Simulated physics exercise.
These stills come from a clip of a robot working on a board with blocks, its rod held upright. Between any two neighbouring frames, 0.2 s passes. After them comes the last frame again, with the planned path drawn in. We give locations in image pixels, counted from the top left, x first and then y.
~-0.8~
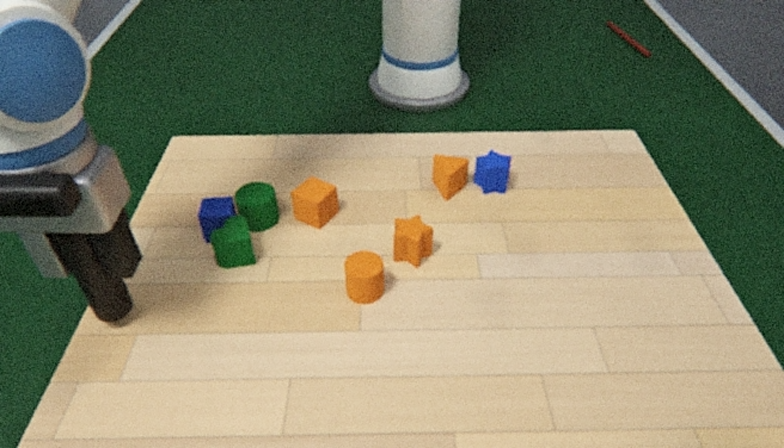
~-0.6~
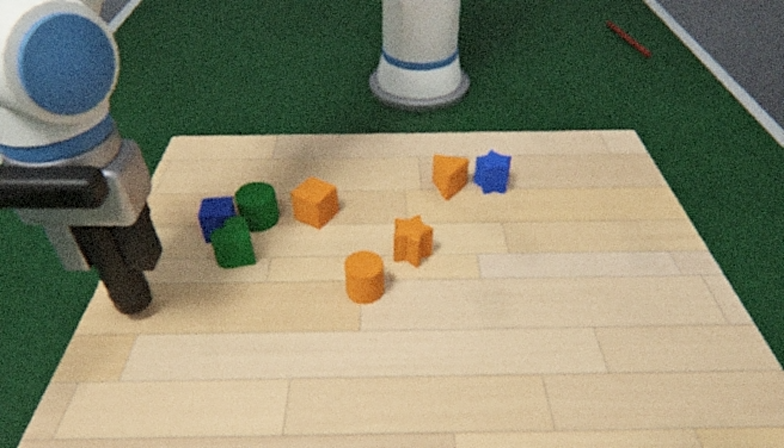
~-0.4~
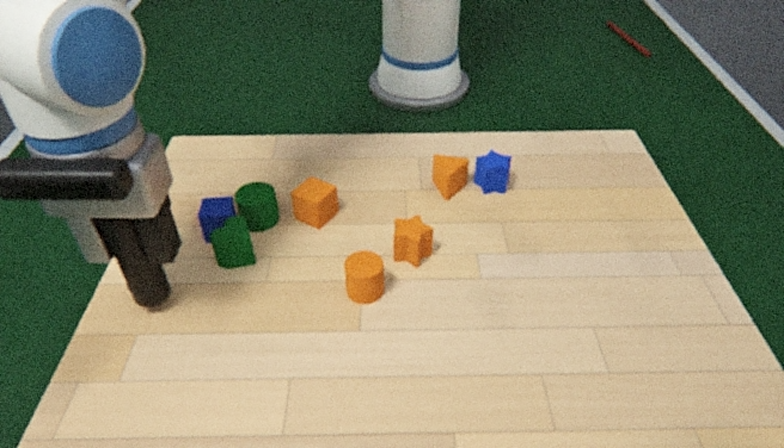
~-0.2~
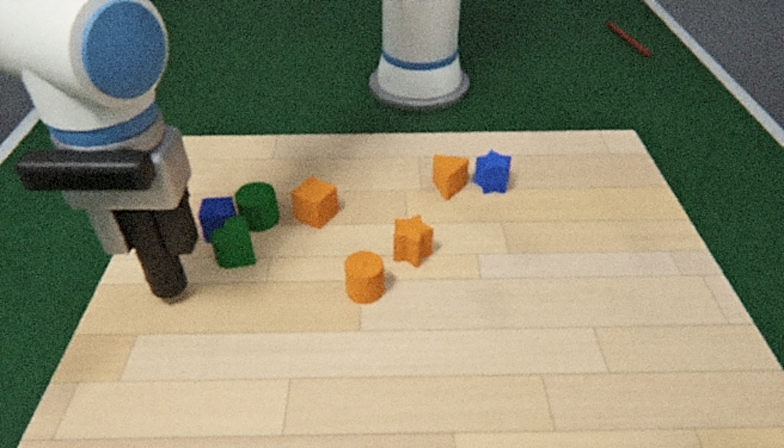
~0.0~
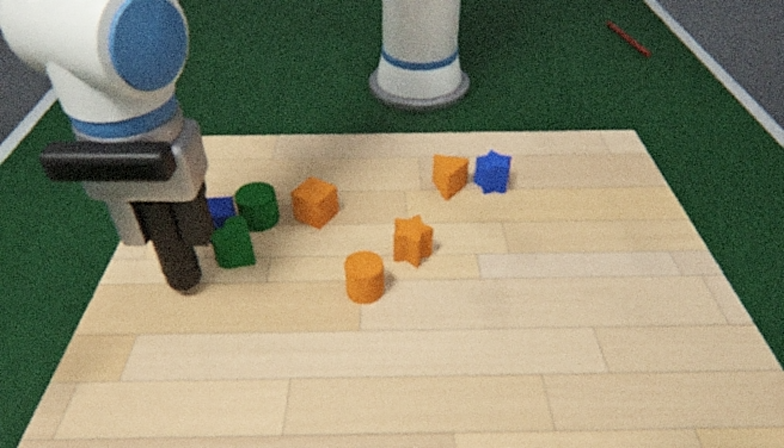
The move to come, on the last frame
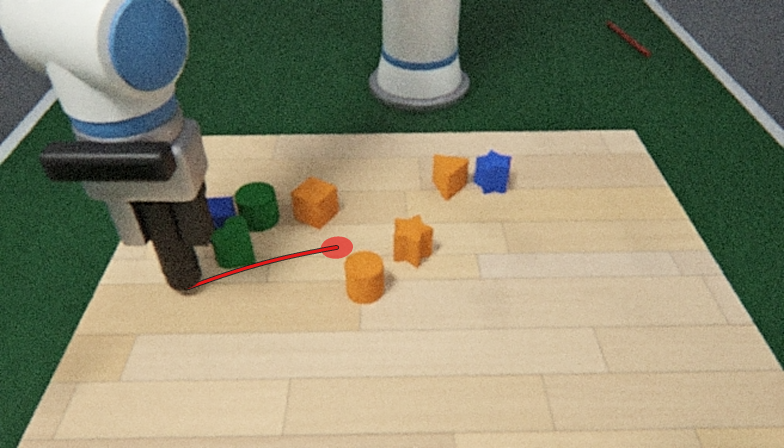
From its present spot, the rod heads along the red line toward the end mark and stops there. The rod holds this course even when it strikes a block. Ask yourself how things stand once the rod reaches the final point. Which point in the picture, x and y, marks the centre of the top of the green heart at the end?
The centre of its top face lies at (273, 208).
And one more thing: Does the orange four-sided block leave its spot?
No - that is not the case.
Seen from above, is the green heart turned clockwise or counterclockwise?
The sense of turning is anti-clockwise.
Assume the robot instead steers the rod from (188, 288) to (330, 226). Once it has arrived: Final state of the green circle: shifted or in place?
My prediction: It moves.
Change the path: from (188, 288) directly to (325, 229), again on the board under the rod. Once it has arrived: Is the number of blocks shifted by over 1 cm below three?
Short answer: No.
The line goes from (188, 288) via (264, 263), ending at (337, 247).
The first path, step by step. One third of the way, rod (237, 261); green heart (252, 219), turned 25° anticlockwise.
Two thirds of the way, rod (288, 248); green heart (273, 208), turned 80° anticlockwise; green circle (256, 188).
At the end, rod (336, 239); green heart (273, 208), turned 80° anticlockwise; green circle (256, 188); orange four-sided block unmoved.
